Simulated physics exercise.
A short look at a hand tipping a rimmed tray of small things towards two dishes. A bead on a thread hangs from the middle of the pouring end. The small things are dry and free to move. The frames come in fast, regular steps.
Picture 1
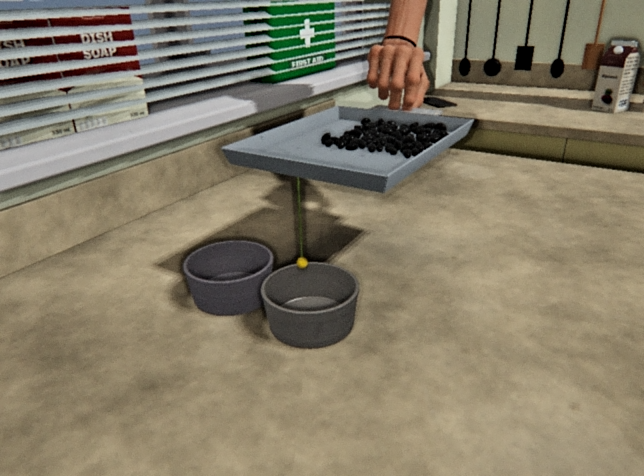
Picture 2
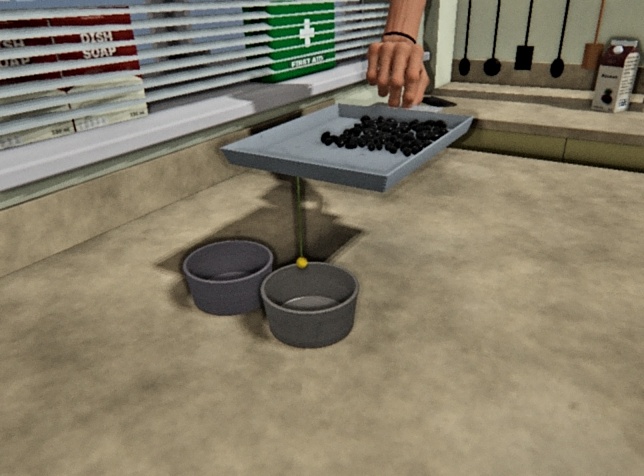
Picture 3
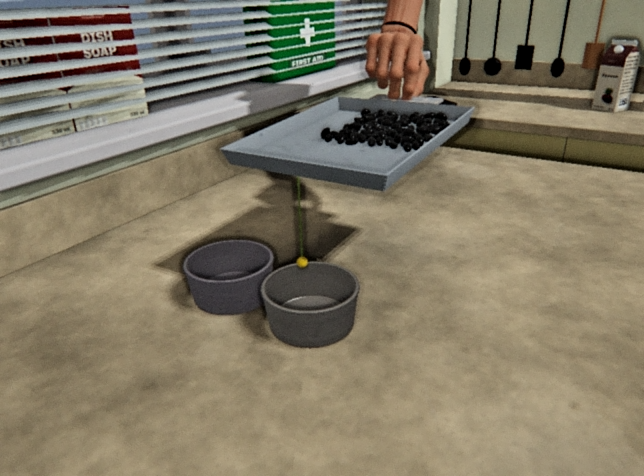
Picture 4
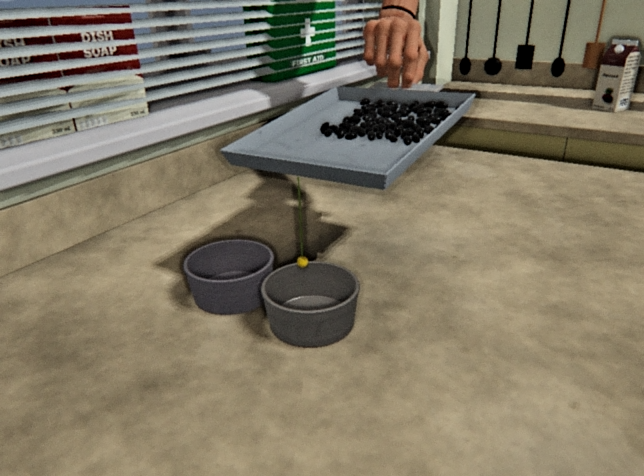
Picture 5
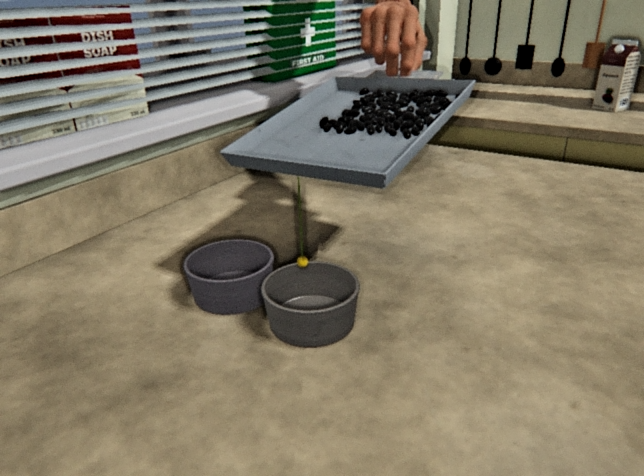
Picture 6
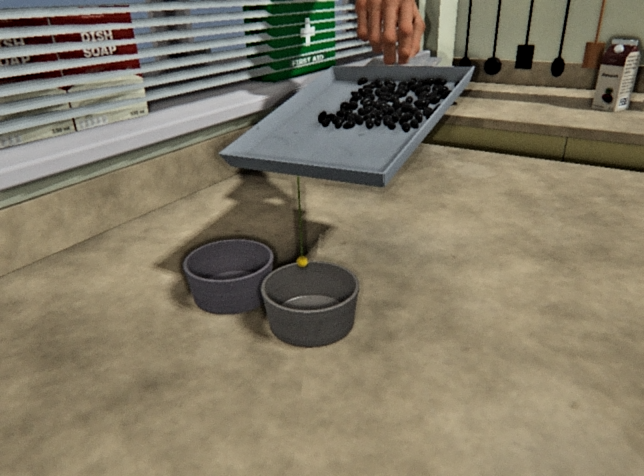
A hand slowly raised the far end of a gray tray of black beans, tilting it toward the left corner nearest two small dishes, while the beans stayed bunched and a yellow bead hung below.
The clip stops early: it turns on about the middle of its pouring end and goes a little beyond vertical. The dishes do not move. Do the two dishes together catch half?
The two hold over half of the load.
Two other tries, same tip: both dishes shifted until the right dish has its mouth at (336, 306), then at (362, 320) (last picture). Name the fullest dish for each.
At the first place the left one, at the second the left-hand dish.
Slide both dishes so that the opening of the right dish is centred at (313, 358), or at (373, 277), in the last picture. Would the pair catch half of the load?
One: The smaller part. Two: Under half.
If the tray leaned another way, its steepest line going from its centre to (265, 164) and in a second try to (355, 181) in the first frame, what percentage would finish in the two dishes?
Roughly 80 per cent, and 20 per cent.
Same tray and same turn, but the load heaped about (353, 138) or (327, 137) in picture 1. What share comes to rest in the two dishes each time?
First some 50, then 60 per cent.
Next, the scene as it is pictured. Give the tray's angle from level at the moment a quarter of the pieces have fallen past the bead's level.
Near 95 degrees.
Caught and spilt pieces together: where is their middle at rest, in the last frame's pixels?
Near (244, 306).
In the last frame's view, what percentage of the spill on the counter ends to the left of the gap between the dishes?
Near 80 %.
Soon after the last picture, tray tipped steeply; nearly all on the tray; a stray few in the right dish; a small part in the air.
A little later, tray tipped right over; about half on the tray; a small part in the right dish; a small part in the left dish; a small part outside both; about a quarter in the air.
Later still, tray tipped past a quarter turn; about a quarter in the right dish; about a third in the left dish; about a third outside both.
At rest, tray tipped past a quarter turn; about a quarter in the right dish; about a third in the left dish; about a third outside both.
